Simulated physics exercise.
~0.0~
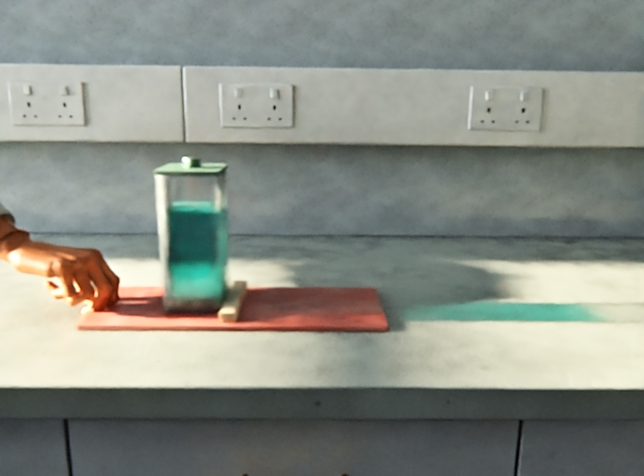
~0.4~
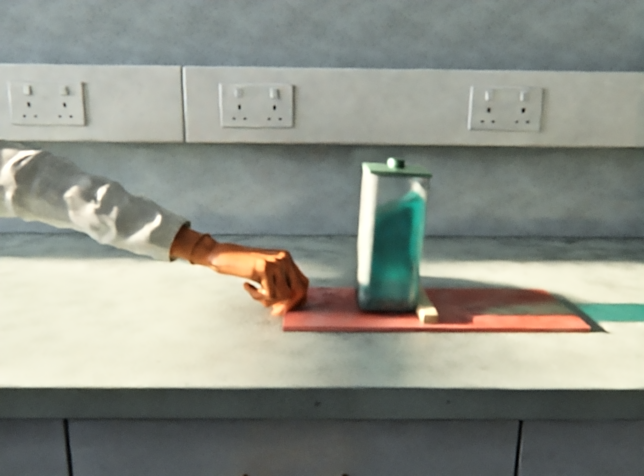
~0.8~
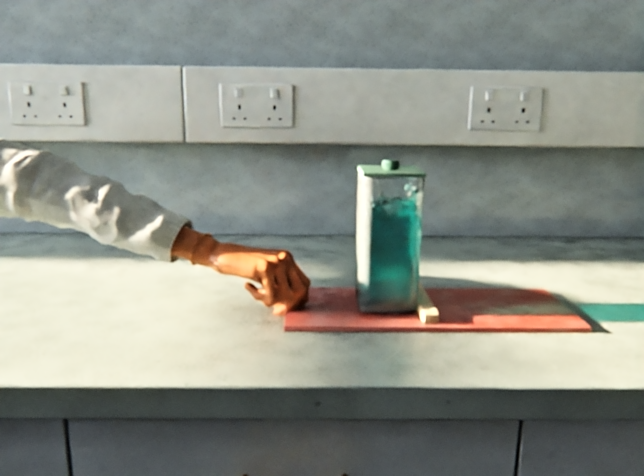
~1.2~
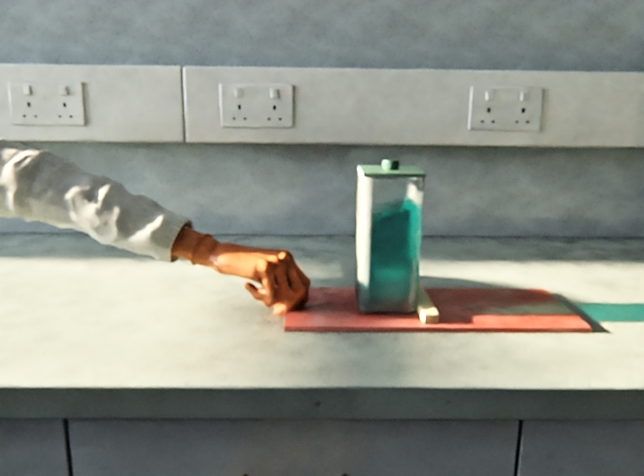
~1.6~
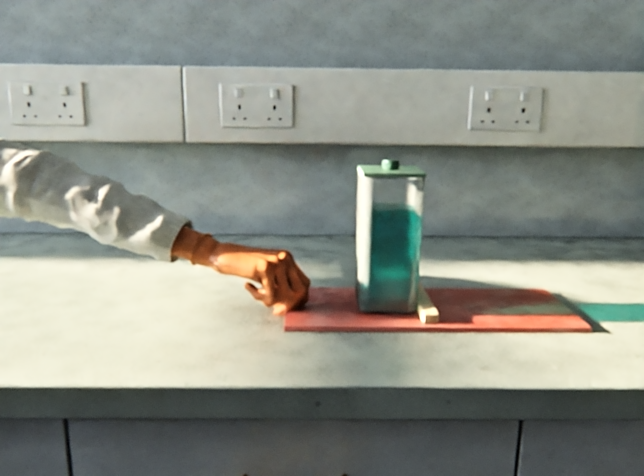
A capped flask of teal water rode on a red board as a hand pushed it to the right along a counter, then tipped slightly against a small batten when the board stopped, settled back upright and stayed standing while its water calmed.
